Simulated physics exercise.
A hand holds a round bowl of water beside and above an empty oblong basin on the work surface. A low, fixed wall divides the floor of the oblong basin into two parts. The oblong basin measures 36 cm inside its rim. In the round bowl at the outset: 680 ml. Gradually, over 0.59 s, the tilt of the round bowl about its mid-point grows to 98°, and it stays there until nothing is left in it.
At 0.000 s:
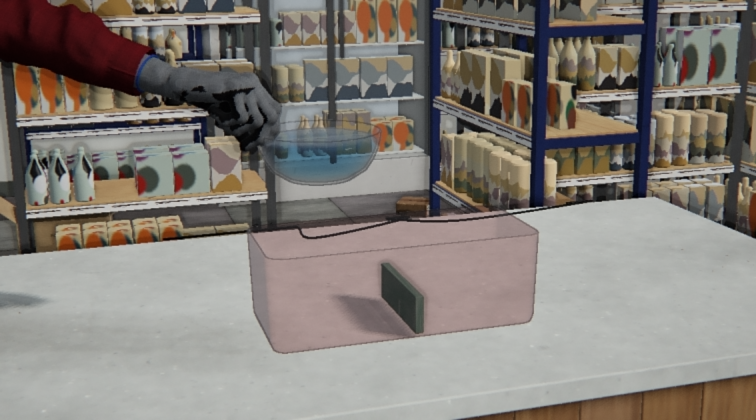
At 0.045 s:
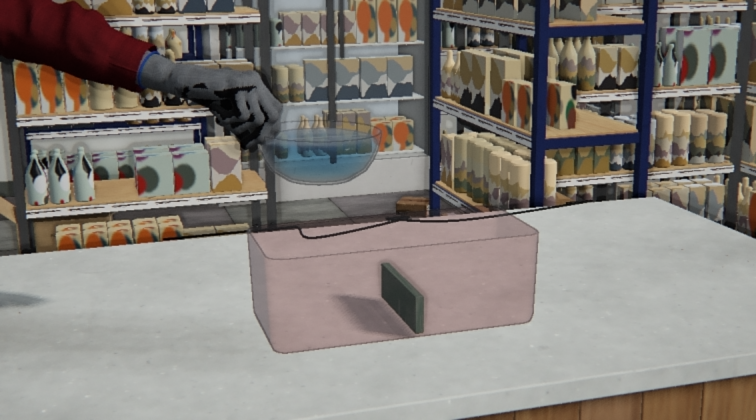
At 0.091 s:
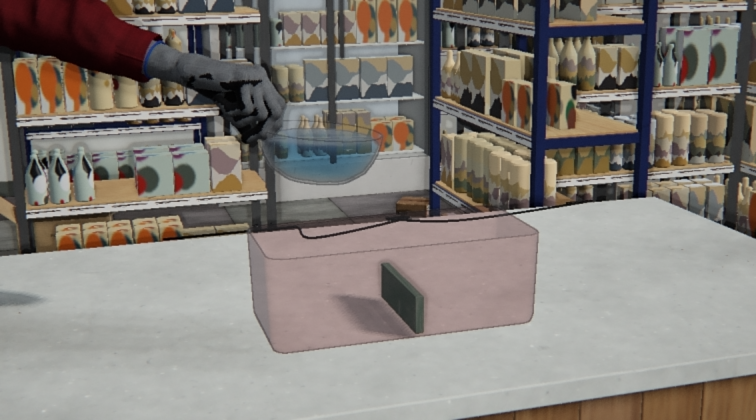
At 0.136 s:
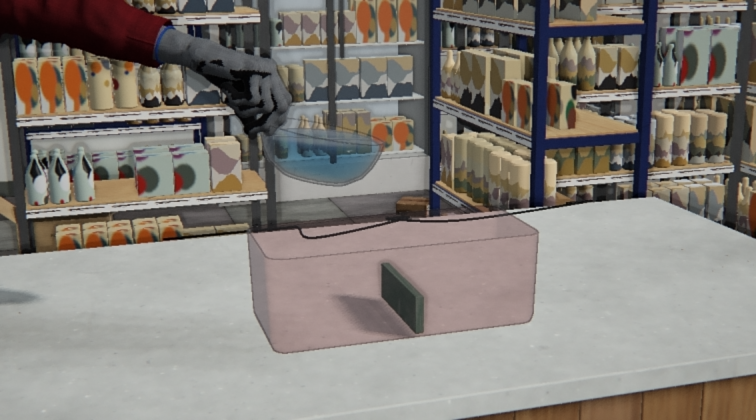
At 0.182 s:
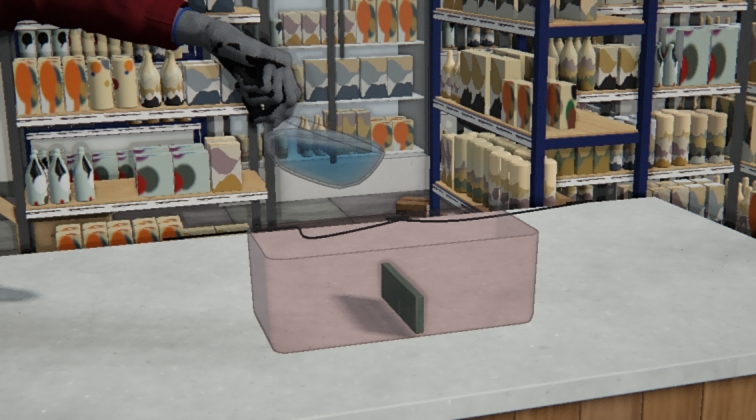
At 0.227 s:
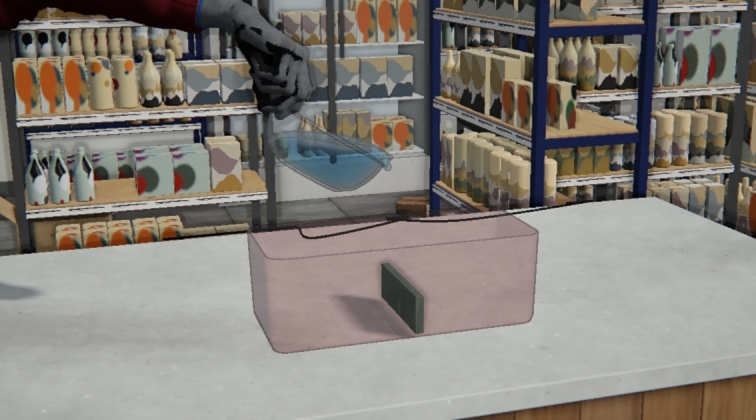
A gloved hand held a clear round bowl of blue water above a pinkish see-through basin on a counter, then gradually tilted it to the right, its right edge dipping lower.
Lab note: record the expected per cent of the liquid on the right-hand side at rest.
Expected right-hand share: 65 per cent.
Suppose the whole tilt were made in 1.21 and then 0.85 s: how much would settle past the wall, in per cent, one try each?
Respectively 80 and 75 %.
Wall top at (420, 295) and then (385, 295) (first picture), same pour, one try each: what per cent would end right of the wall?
Respectively close to 40 and 75 %.
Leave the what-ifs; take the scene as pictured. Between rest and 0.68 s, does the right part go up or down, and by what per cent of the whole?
It falls by about 2.
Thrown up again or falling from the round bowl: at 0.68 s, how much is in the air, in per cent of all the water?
Roughly 3 %.
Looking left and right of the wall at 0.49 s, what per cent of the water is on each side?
Left roughly 12, right roughly 52.
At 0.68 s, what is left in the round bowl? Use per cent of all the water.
Close to 0 percent of the whole amount.
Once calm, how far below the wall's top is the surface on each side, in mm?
Near 42 mm for the left and near 32 mm for the right.
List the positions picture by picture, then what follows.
The first picture shows tilt 0°; pouring edge (378, 129); surface from (259, 141) to (374, 134); the oblong basin's rim runs from (256, 244) to (517, 220); the wall's top is at (401, 280).
The second picture shows tilt 1°; pouring edge (378, 130); surface from (259, 141) to (374, 135).
The third picture shows tilt 6°; pouring edge (380, 134); surface from (261, 139) to (376, 137).
The fourth picture shows tilt 12°; pouring edge (381, 142); surface from (263, 136) to (377, 139).
The fifth picture shows tilt 21°; pouring edge (381, 151); surface from (267, 136) to (379, 144); 2 per cent is over the edge.
The sixth picture shows tilt 32°; pouring edge (380, 163); surface from (271, 137) to (367, 149); 8 per cent is over the edge.
By 0.49 s the tilt is 91° and 9 per cent is still to pour, 12 is left of the wall and 52 right of it.
By 0.68 s the tilt is 98° and 0 per cent is still to pour, 30 is left of the wall and 67 right of it.
By 0.87 s the tilt is 98° and 0 per cent is still to pour, 34 is left of the wall and 65 right of it.
By 1.09 s the tilt is 98° and 0 per cent is still to pour, 34 is left of the wall and 65 right of it.
At rest 34 per cent lies left of the wall, 65 right of it and 1 outside.
